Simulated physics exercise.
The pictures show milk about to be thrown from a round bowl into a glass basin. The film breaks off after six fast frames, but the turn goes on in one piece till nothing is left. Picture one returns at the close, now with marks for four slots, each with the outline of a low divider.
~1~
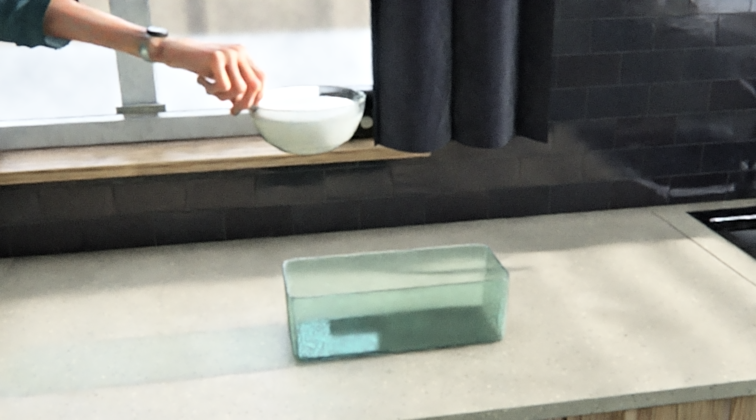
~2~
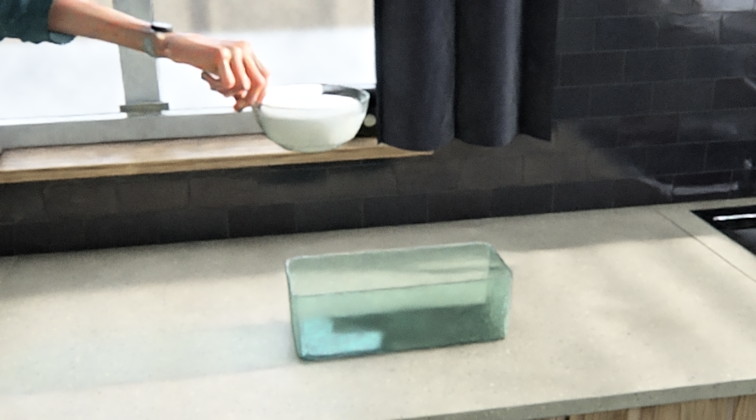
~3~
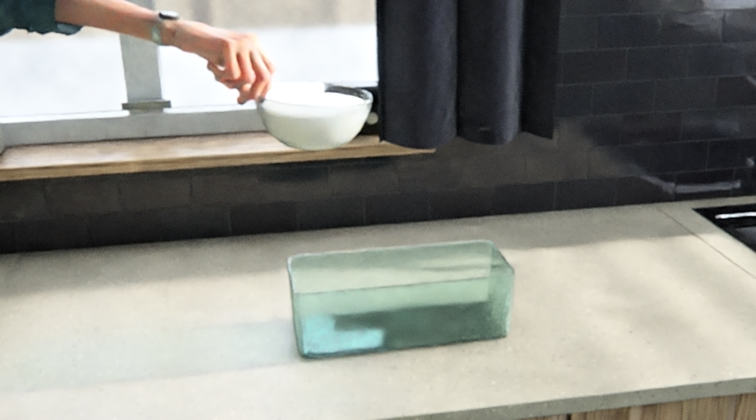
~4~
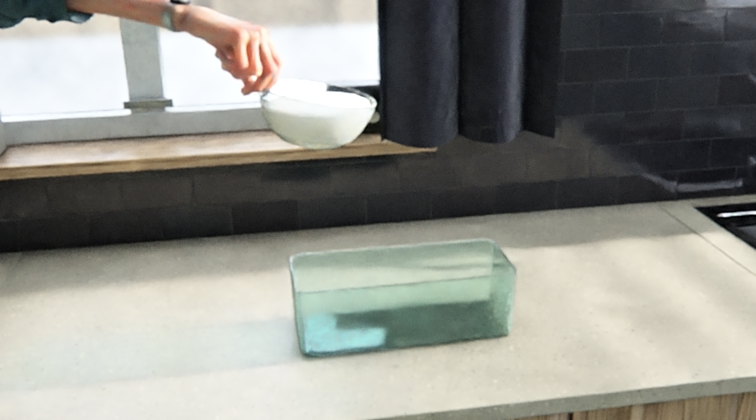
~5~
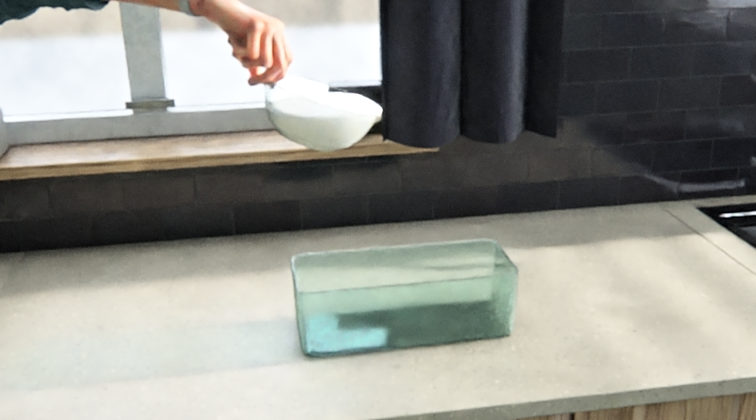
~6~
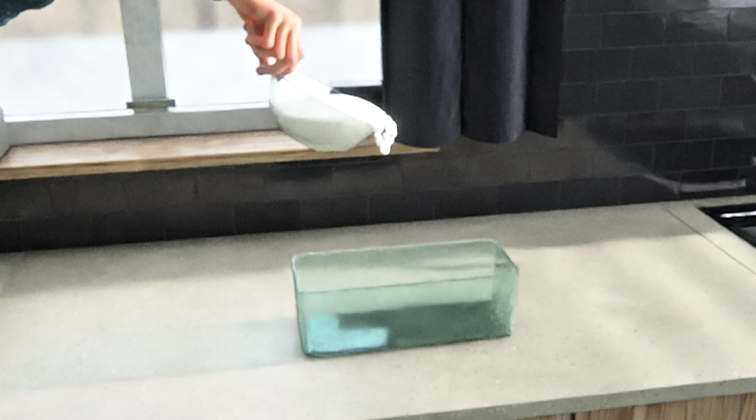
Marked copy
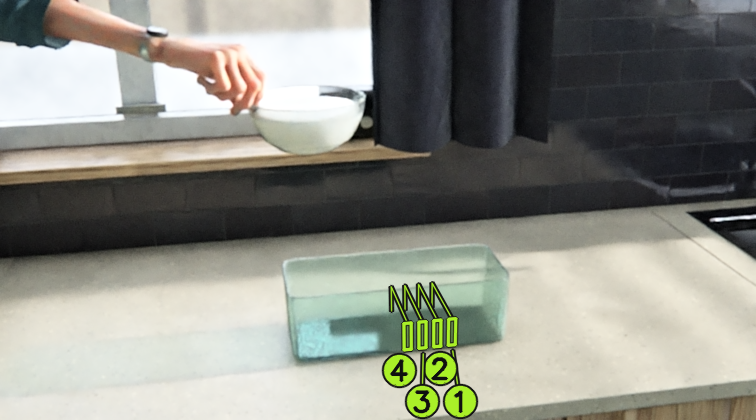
A hand held a round bowl of milk above a counter with a glass basin of clear liquid on it, then gradually tilted the bowl to the right until a little milk slipped over the lip.
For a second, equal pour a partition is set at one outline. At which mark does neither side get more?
The answer is slot 2.
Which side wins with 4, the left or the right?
The right side.
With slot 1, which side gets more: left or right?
More ends on the left.
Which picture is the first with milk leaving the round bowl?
Picture 5.
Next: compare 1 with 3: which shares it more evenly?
Slot 3.
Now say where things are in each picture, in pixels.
In the first picture, upright, lip at (363, 94); basin from (293, 360) to (505, 338); nothing has left yet.
In the second picture, upright, lip at (366, 93); nothing has left yet.
In the third picture, tipped about 5°, lip at (370, 95); nothing has left yet.
In the fourth picture, tipped about 12°, lip at (373, 100); nothing has left yet.
In the fifth picture, tipped about 20°, lip at (376, 109); milk is over the lip, down to (376, 109).
In the sixth picture, tipped about 30°, lip at (377, 119); milk is over the lip, down to (384, 148).
In lime, 1 at (452, 350); 2 at (438, 351); 3 at (423, 353); 4 at (408, 355).
With 1, about 83 % ends left of the wall and 14 % right of it; 3 % is lost outside.
With 2, about 51 % ends left of the wall and 47 % right of it.
With 3, about 32 % ends left of the wall and 66 % right of it.
With 4, about 21 % ends left of the wall and 77 % right of it.
